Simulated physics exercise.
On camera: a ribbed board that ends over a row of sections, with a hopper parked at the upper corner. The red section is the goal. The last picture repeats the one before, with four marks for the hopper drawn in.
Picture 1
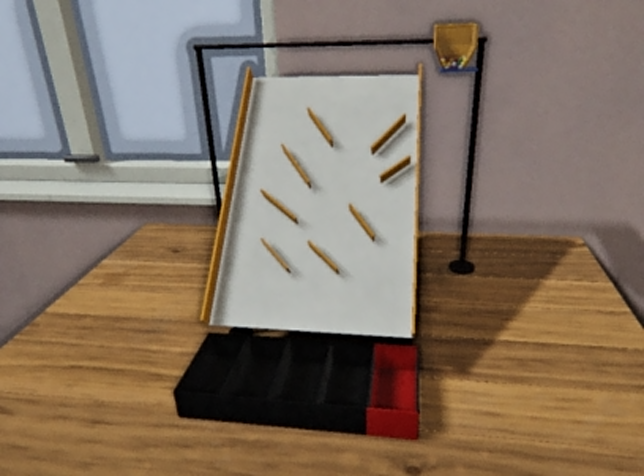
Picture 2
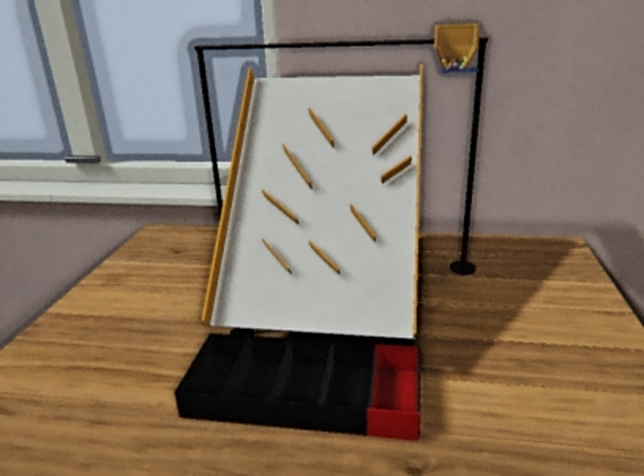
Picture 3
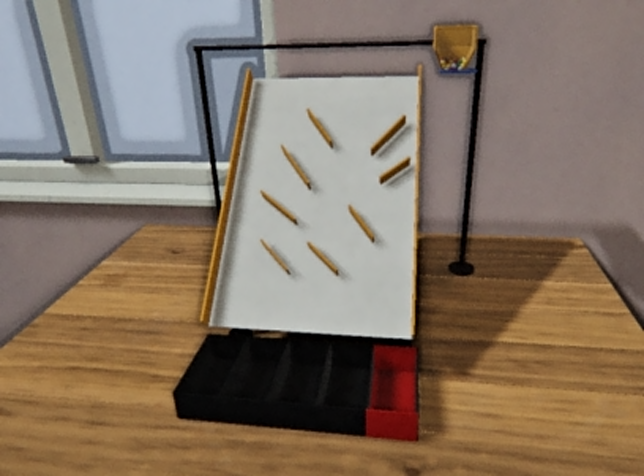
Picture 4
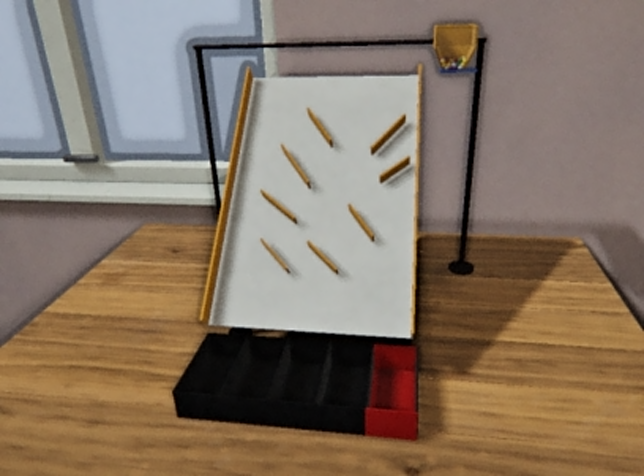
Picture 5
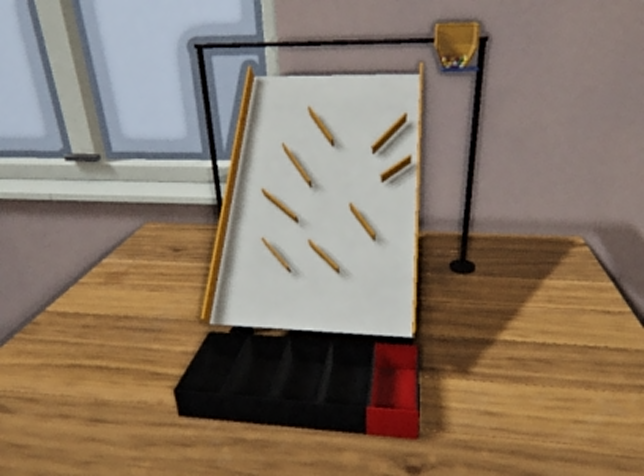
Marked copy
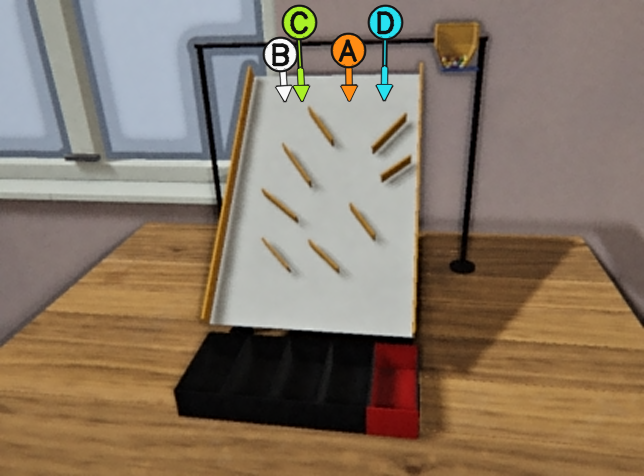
Nothing moves as a small hopper sits at the upper right corner of a tilted white board with slanted ribs, above a row of black sections and one red section at the right end, on a wooden table.
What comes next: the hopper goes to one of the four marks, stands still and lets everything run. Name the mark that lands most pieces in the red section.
A.
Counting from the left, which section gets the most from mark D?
The fifth.
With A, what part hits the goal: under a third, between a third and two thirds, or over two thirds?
It is over two thirds.
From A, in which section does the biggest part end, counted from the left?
The fifth from the left.
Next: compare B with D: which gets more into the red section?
That is mark D.
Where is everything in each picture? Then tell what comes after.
In the first frame, hopper at (453, 63), round plastic beads, door shut.
In the second frame, ribs (309, 108) to (332, 140), (372, 148) to (406, 114), (283, 144) to (310, 182).
In the third frame, ribs (380, 177) to (410, 157), (261, 191) to (295, 219), (349, 205) to (373, 237).
In the fourth frame, ribs (261, 239) to (287, 268), (307, 241) to (336, 269).
In the fifth frame, red section at (392, 421), number 5 of 5 from the left.
On the marked copy, mark A meets the board at (349, 95); mark B meets the board at (284, 95); mark C meets the board at (301, 95); mark D meets the board at (384, 94).
For mark A, most in the red section, a small part in other sections, a small part outside the box.
For mark B, about a quarter in the red section, about half in other sections, a small part outside the box.
For mark C, about a third in the red section, about half in other sections, a small part outside the box.
For mark D, about half in the red section, about a third in other sections, about a quarter outside the box.
